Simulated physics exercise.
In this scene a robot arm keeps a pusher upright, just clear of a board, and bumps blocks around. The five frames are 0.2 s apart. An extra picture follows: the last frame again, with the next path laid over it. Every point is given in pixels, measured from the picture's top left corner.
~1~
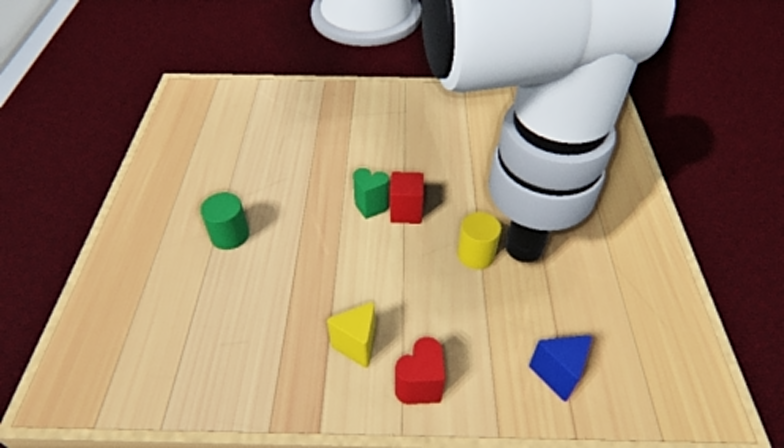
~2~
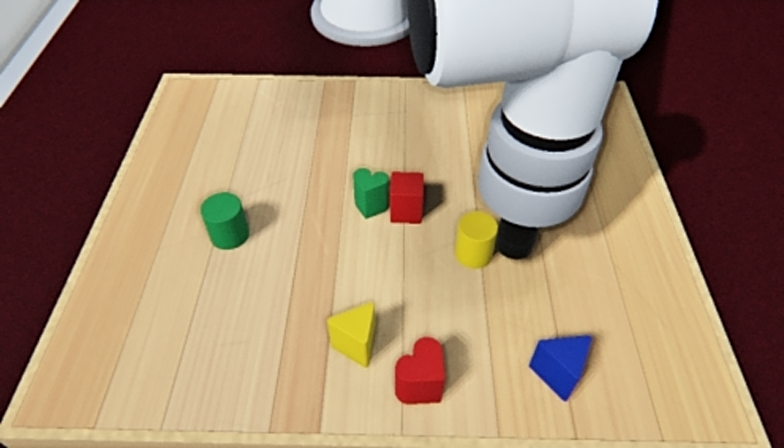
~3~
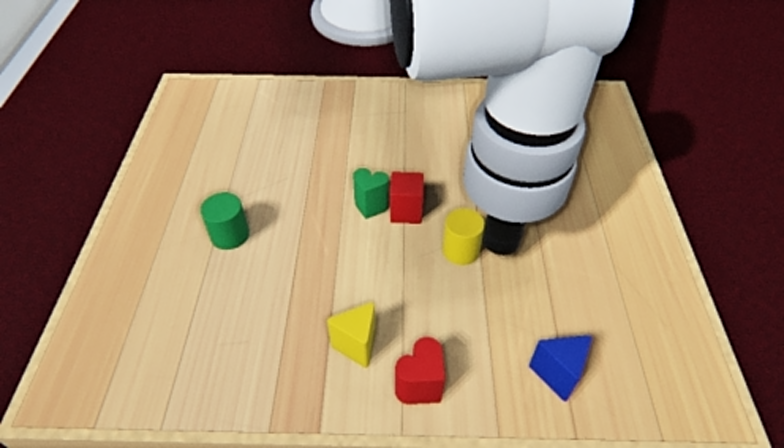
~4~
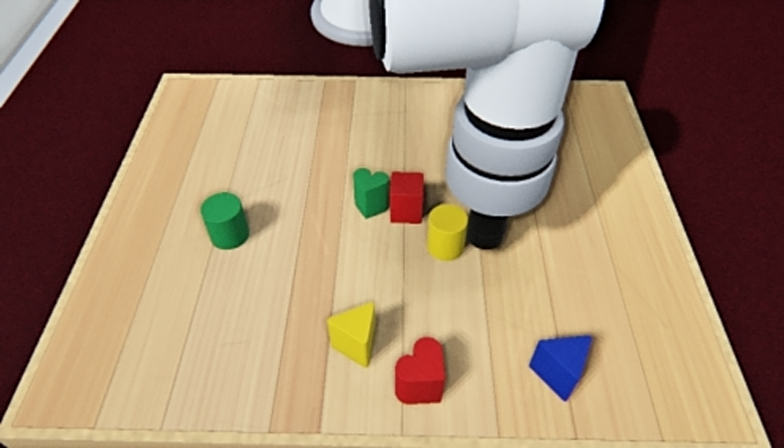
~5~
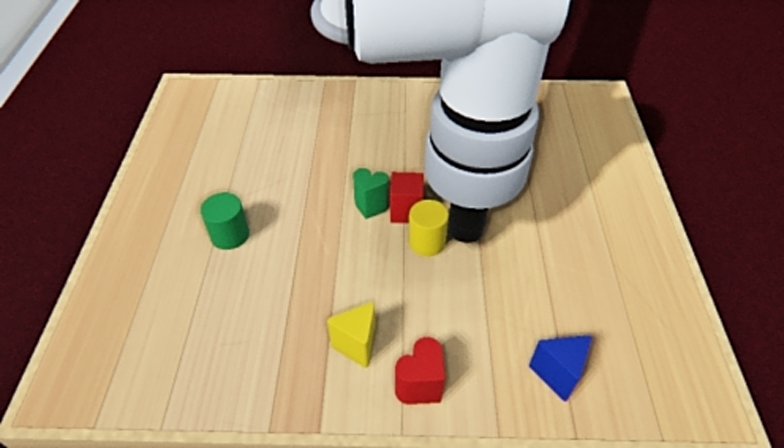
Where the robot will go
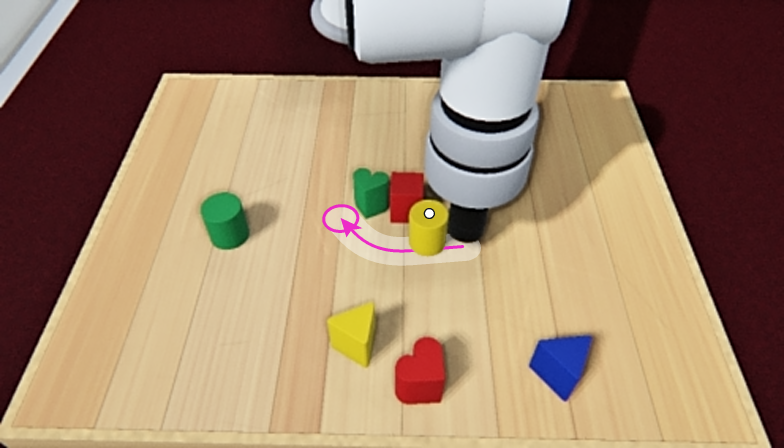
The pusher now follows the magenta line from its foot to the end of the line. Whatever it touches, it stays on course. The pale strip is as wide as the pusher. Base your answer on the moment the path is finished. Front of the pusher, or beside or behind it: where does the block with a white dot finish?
I'd say the block with a white dot is still out in front of the pusher at the end.
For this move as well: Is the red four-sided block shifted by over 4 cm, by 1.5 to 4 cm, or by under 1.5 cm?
Its displacement is below 1.5 cm.
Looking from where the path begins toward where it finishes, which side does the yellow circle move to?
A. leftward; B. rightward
Option B.
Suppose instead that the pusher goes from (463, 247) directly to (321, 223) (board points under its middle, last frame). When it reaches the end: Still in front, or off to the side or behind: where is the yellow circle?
It is still ahead of the pusher.
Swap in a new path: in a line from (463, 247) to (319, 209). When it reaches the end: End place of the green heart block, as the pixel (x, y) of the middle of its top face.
Somewhere near (349, 165).
Drawn move, from (463, 247) through (416, 250) and (370, 244) to (341, 218); the dot is on the yellow circle.
The first path, step by step. One third of the way, pusher at (417, 234); yellow circle at (383, 209).
Two thirds of the way, pusher at (369, 228); green heart block at (367, 173), turned 35° clockwise; yellow circle at (345, 194).
At the end, pusher at (339, 202); green heart block at (366, 172), turned 50° clockwise; red four-sided block still; yellow circle at (318, 169).
